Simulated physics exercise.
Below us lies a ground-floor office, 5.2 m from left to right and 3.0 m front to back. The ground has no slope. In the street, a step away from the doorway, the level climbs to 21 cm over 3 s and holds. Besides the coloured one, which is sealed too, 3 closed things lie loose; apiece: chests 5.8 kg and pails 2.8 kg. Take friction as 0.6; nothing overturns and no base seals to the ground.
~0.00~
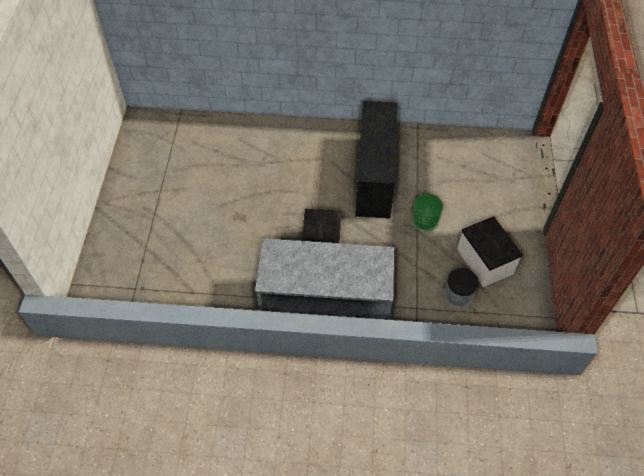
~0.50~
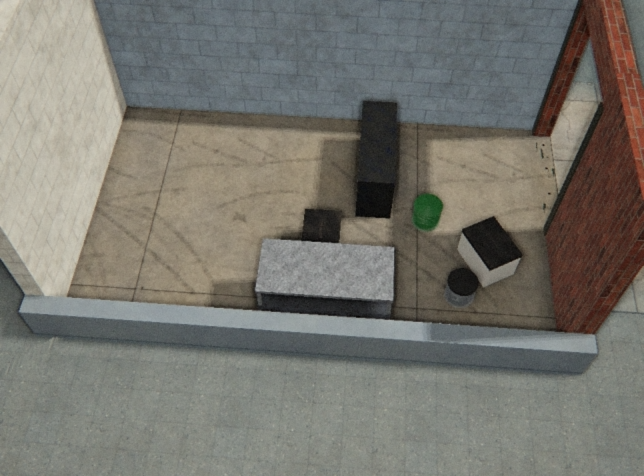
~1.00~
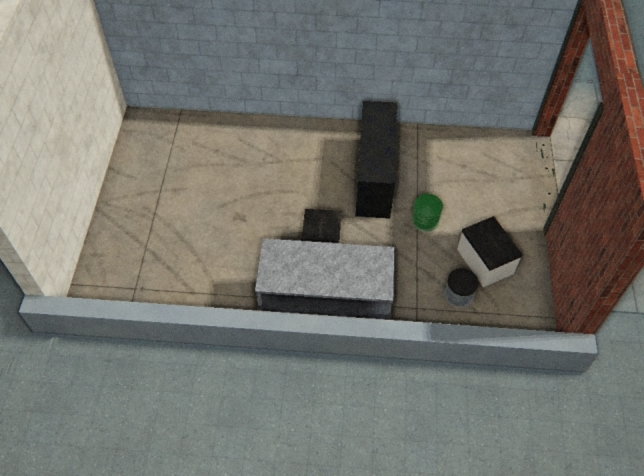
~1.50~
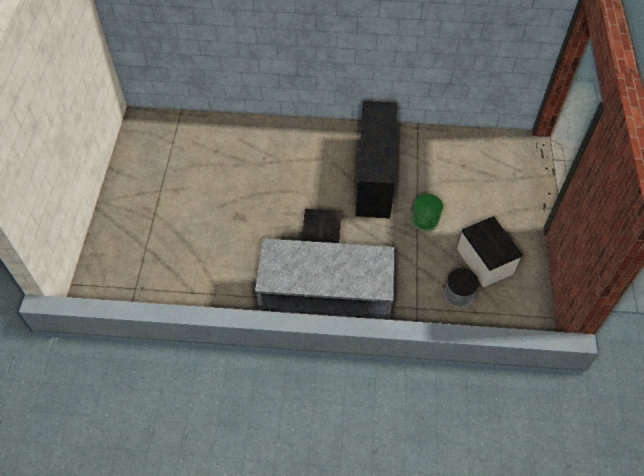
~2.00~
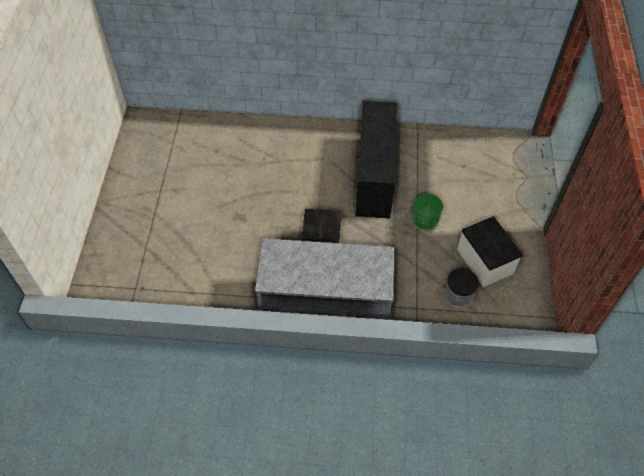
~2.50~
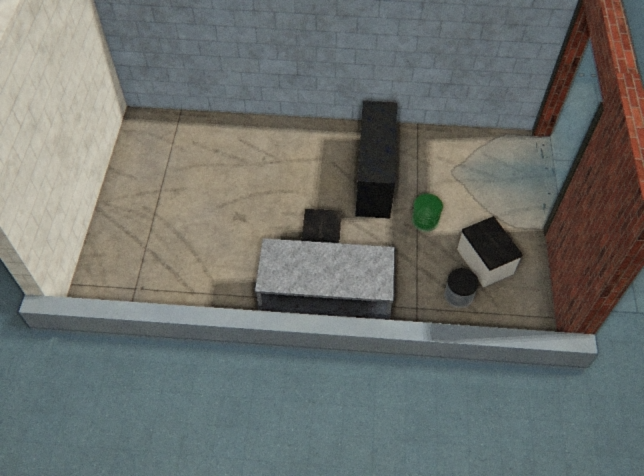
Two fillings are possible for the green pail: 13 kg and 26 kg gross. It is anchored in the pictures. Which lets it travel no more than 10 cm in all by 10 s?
Verdict: Only the higher weight holds it.
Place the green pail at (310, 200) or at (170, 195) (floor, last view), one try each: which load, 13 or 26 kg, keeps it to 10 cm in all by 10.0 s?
In turn: Either load holds; the smaller is enough.
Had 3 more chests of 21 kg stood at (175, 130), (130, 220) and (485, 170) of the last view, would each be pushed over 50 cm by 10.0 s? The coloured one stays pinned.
In turn: Less, under, more.
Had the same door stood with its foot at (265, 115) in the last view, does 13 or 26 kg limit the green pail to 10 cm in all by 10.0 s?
Then the lower weight is enough.
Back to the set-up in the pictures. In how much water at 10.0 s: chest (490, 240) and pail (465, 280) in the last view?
About 14 and 15 cm.
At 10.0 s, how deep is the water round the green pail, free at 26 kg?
Roughly 17 cm.
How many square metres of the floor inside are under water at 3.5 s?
About 3.0 m2.
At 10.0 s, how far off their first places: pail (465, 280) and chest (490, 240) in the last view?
In that order: 120 cm, 40 cm.
After 3.5 s the green pail would be 0 cm from its start with 13 kg and 0 cm from its start with 26 kg; 4 cm of water round it then.
After 4.5 s the green pail would be 7 cm from its start with 13 kg and 0 cm from its start with 26 kg; 11 cm of water round it then.
After 7.0 s the green pail would be 67 cm from its start with 13 kg and 0 cm from its start with 26 kg; 13 cm of water round it then.
After 10.0 s the green pail would be 97 cm from its start with 13 kg and 0 cm from its start with 26 kg; 17 cm of water round it then.
